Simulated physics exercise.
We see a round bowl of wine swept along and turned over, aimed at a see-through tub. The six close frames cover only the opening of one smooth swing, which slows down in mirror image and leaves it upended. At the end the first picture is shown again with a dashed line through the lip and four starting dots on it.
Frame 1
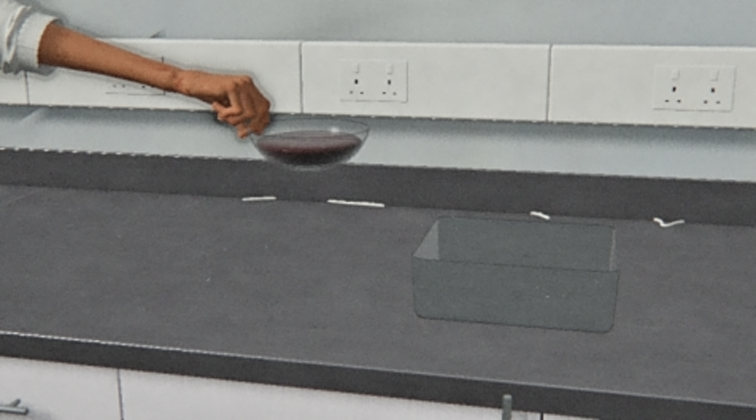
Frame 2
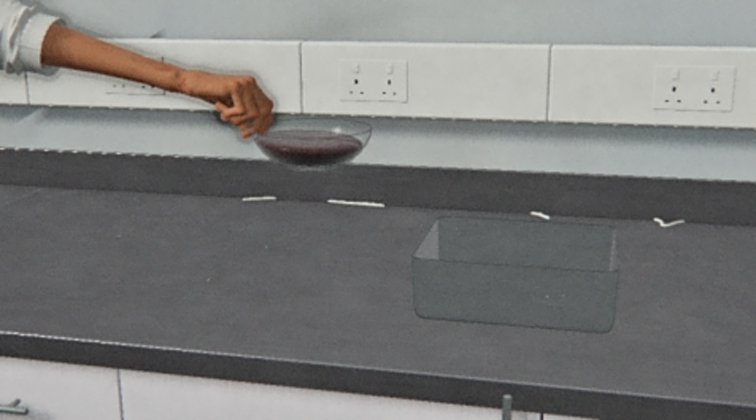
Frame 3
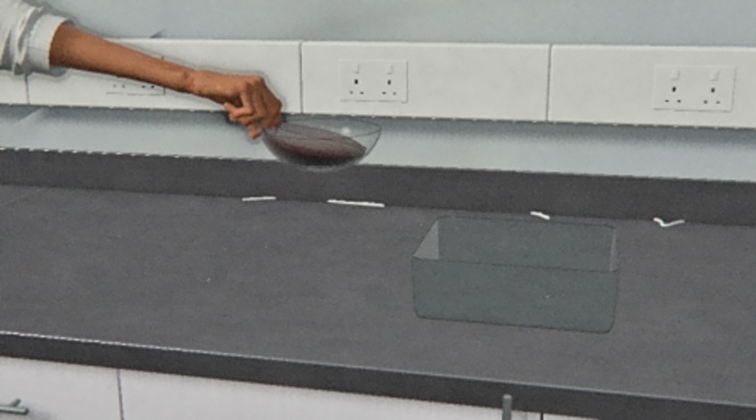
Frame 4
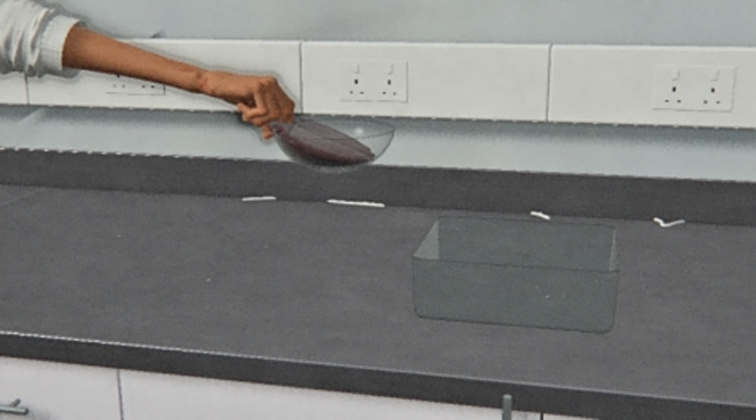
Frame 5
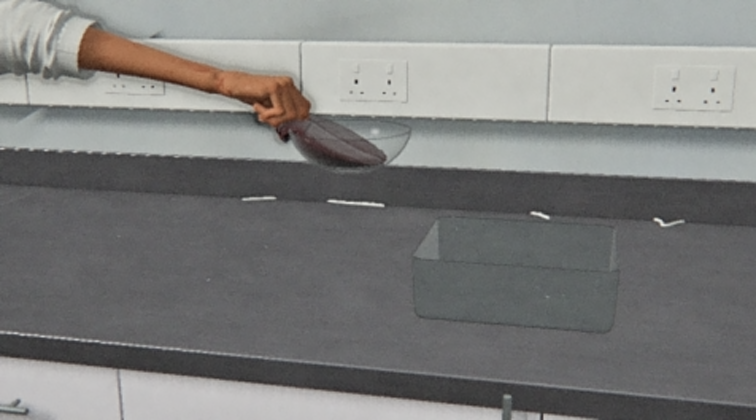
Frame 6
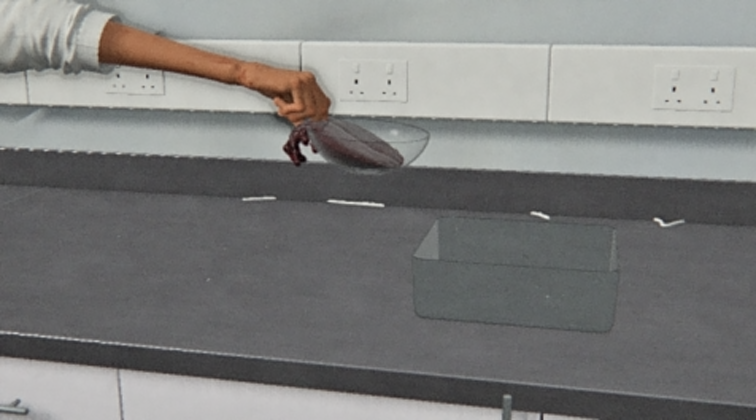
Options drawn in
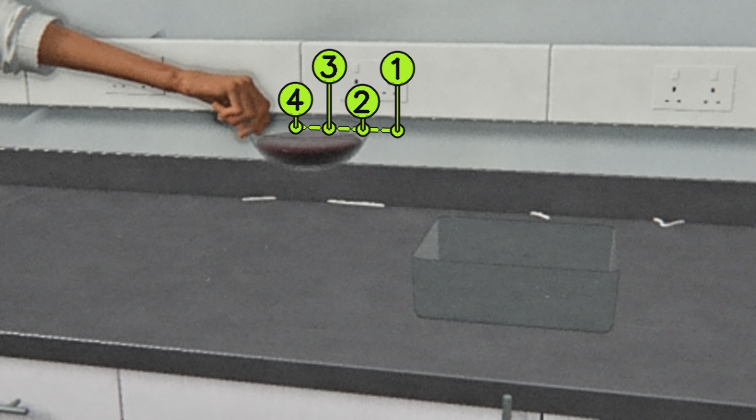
A hand carried a clear round bowl of dark red liquid rightward above a counter toward a see-through tub, and the liquid sloshed up and slipped over the rim on the hand's side.
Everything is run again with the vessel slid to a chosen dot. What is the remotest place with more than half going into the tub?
Place 4.
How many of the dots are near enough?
All of the four.
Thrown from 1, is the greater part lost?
No, that is safe.
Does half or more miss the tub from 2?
No.
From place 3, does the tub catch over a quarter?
Yes, clearly.
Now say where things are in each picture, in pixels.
Upright, lip at (366, 129); tub from (414, 315) to (613, 332); nothing has left yet, in the first picture.
Upright, lip at (369, 129); nothing has left yet, in the second picture.
Upright, lip at (378, 130); nothing has left yet, in the third picture.
Upright, lip at (392, 130); wine is over the rim, down to (275, 129), in the fourth picture.
Upright, lip at (408, 131); wine is over the rim, down to (291, 144), in the fifth picture.
Tipped about 5°, lip at (427, 136); wine is over the rim, down to (307, 171), in the sixth picture.
On the marked copy, 1 at (397, 130); 2 at (362, 129); 3 at (329, 128); 4 at (295, 127).
If 1 is chosen, about 82 % lands in the tub, 13 % falls short and 5 % goes beside or beyond.
If 2 is chosen, about 84 % lands in the tub, 13 % falls short and 3 % goes beside or beyond.
If 3 is chosen, about 76 % lands in the tub, 15 % falls short and 9 % goes beside or beyond.
If 4 is chosen, about 64 % lands in the tub, 31 % falls short and 5 % goes beside or beyond.
